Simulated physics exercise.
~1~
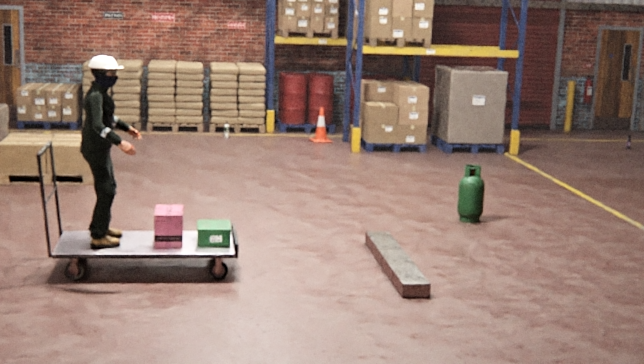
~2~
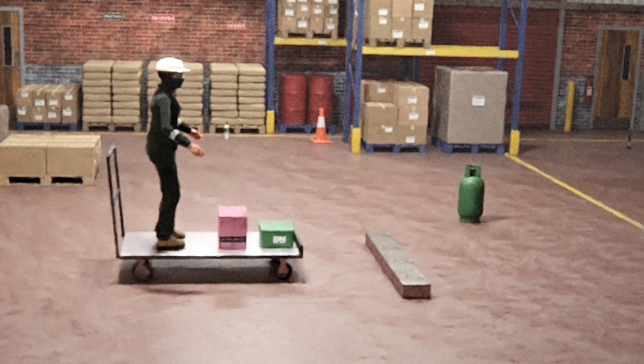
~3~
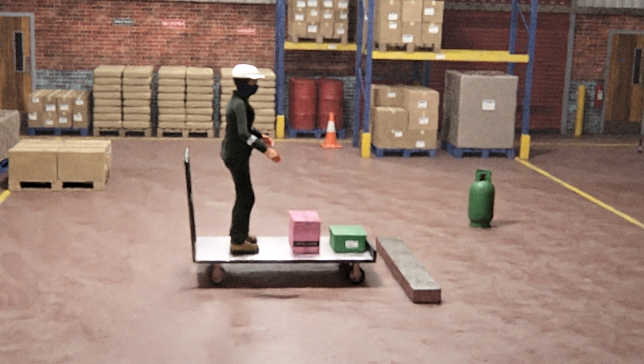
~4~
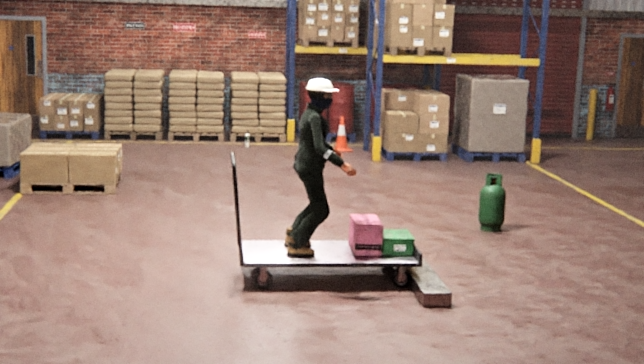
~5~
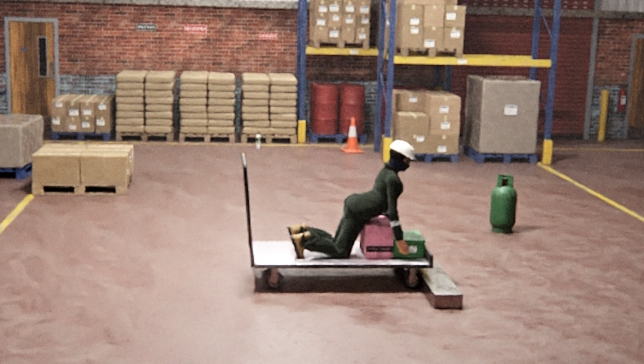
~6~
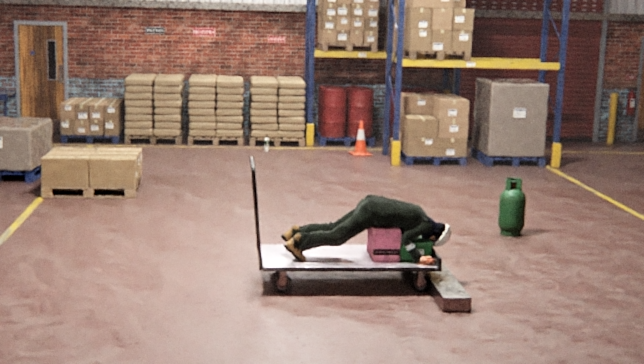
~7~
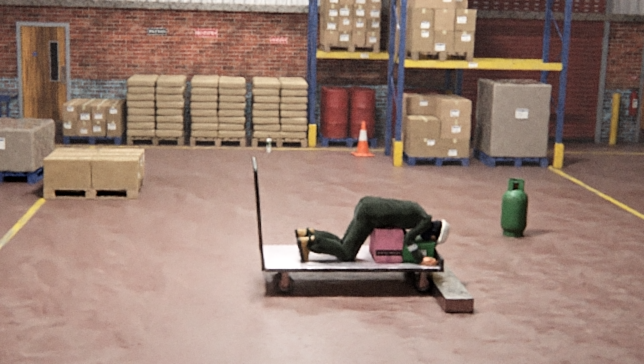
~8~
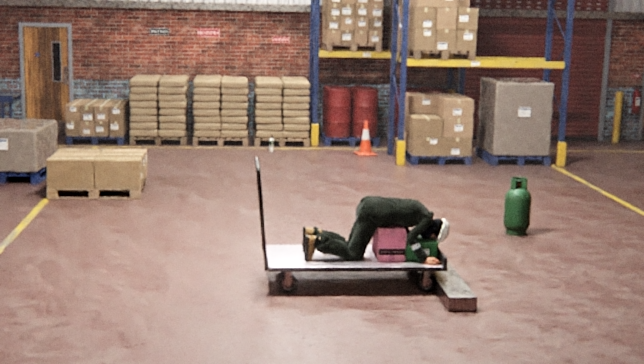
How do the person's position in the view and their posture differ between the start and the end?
At the start the person stands upright on the trolley at the left of the view. By the end they are right of the middle and lower down, kneeling and folded forward over the pink carton.
A person in dark clothes and a white hard hat stands on a flat trolley at the left of a brick-walled warehouse, seen from the side, with a pink carton and a green tote ahead of them. Stacked goods and shelving line the back, and a green gas cylinder stands at right. The trolley rolls right toward a low kerb as the view pans slightly left. It stops at the kerb and stays flat, and the person pitches forward onto their knees. They end folded over the pink carton, head down by the green tote, hips behind the front rim.
